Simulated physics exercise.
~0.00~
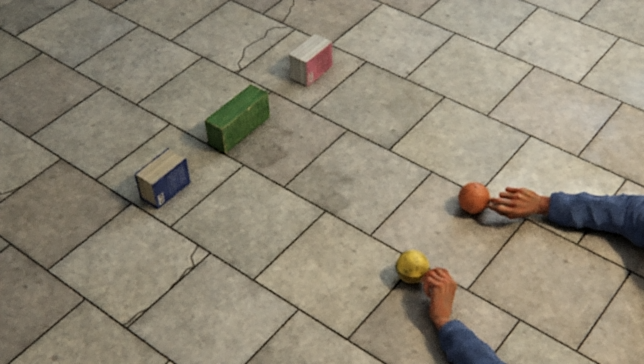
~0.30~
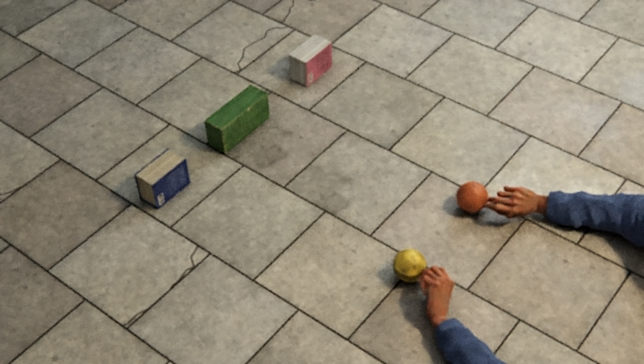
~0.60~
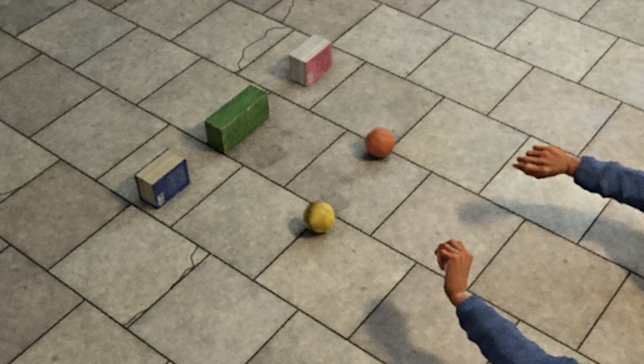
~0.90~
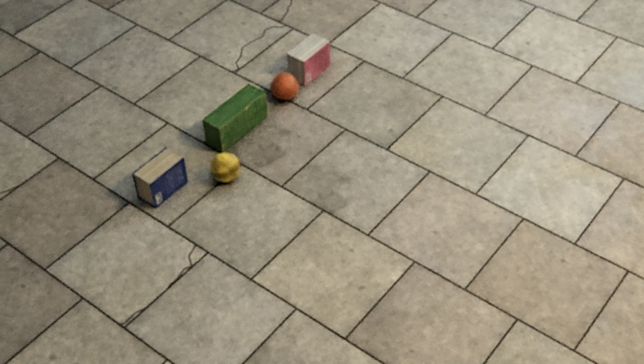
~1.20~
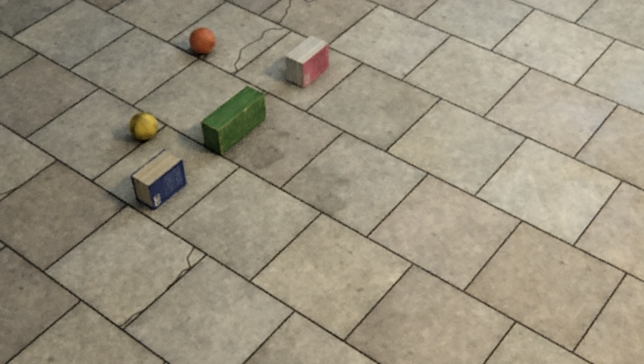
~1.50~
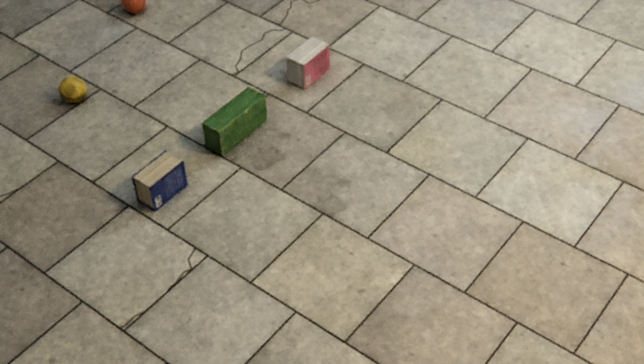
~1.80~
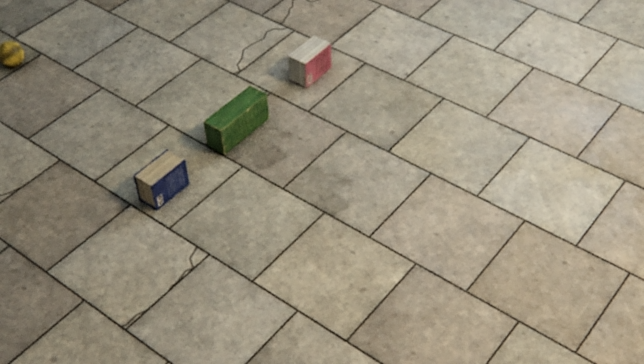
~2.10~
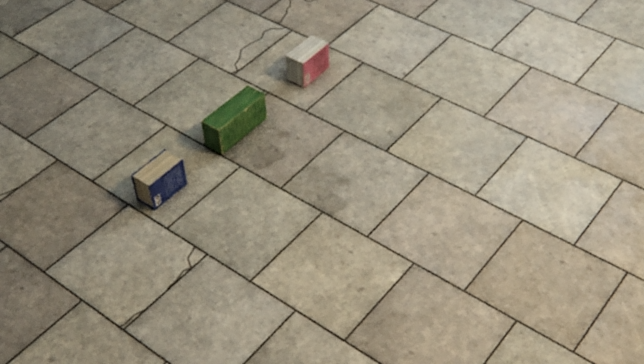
Two hands in blue sleeves reach in from the lower right over grey stone paving, seen from above at an angle, one at an orange ball and the other at a yellow ball. Across the upper left stand a blue book, a green block and a pink book in a slanting row, with narrow gaps between them. The hands let go and draw back as both balls roll up and to the left. The orange ball passes between the green block and pink book, the yellow one between the blue book and green block. Both roll on out of view, leaving the row standing.
